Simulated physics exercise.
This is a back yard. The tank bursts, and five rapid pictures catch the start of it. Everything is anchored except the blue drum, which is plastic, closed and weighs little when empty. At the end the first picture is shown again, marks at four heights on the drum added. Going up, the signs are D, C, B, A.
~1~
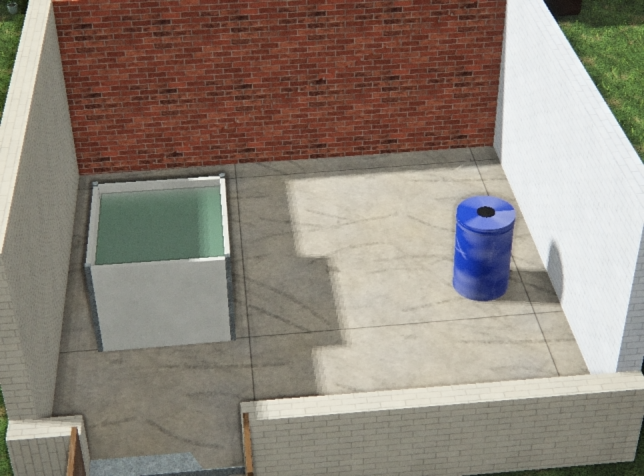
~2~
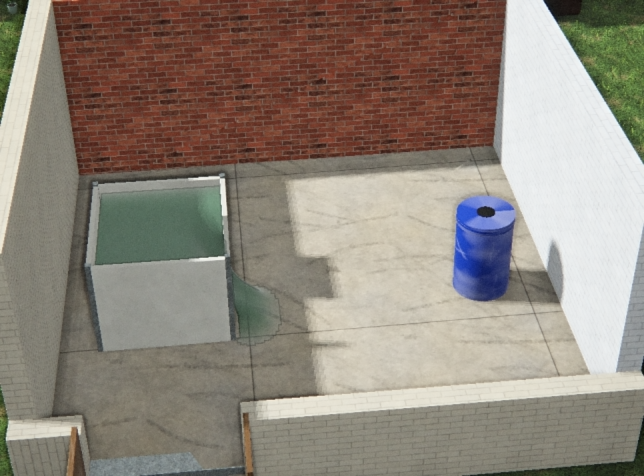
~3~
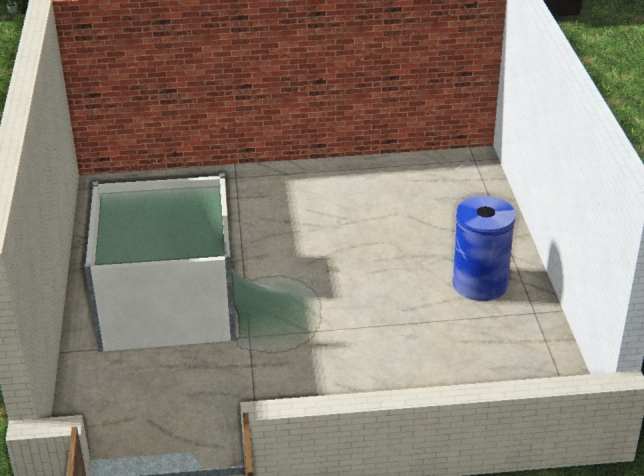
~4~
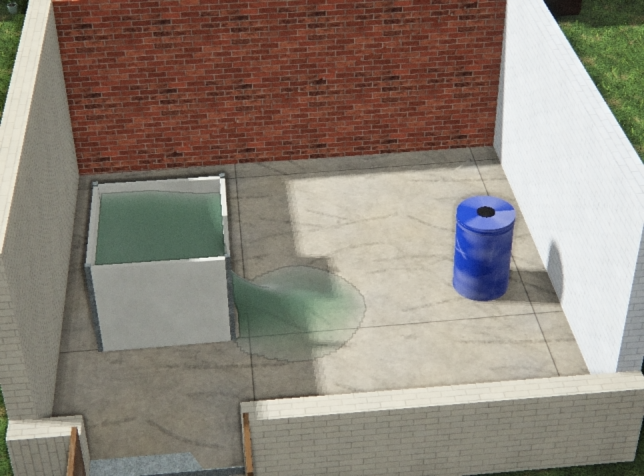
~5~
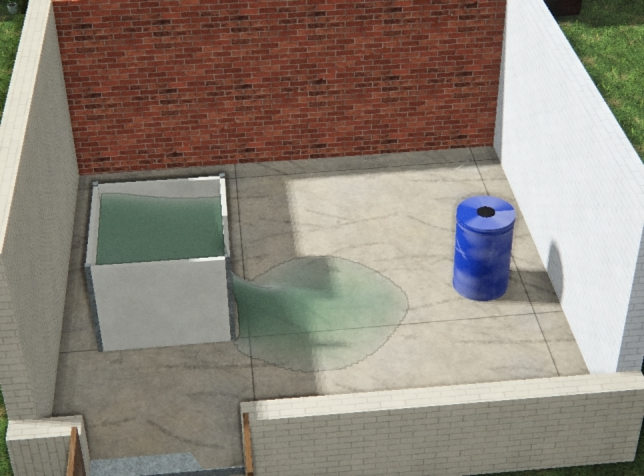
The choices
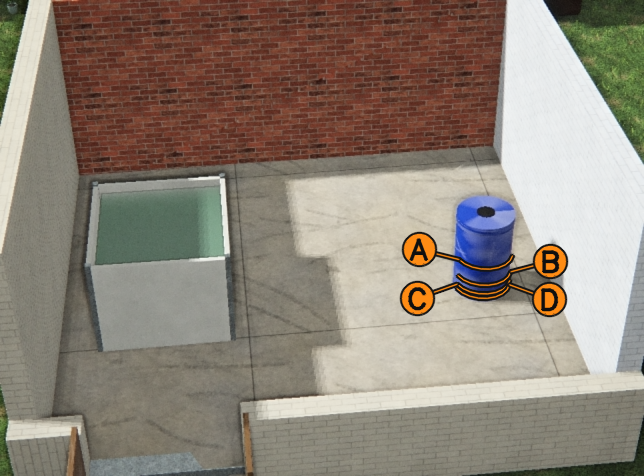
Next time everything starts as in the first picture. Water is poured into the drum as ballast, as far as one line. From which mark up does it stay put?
I would pick level A.
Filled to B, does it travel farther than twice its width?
No, less.
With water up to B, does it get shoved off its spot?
Yes.
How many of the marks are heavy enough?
One of the four.
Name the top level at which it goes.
That would be B.
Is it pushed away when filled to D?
Yes, it does.
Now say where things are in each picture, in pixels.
Lid of the blue drum at (487, 212); tank full, its middle at (159, 226); open gate at (162, 413), in the first frame.
In the second frame, 2 % of the ground wet, in view closest to the drum at (271, 305).
In the third frame, 4 % of the ground wet, in view closest to the drum at (306, 293).
In the fourth frame, 7 % of the ground wet, in view closest to the drum at (356, 302).
Lid of the blue drum at (487, 212); 10 % of the ground wet, in view closest to the drum at (399, 298), in the fifth frame.
On the marked copy, A at (490, 269); B at (488, 285); C at (487, 293); D at (487, 298); from the bottom up D, C, B, A.
With A, it does not move.
With B, it is pushed about its own width away.
With C, it is pushed about twice its own width away.
With D, it is pushed about 4 times its own width away.
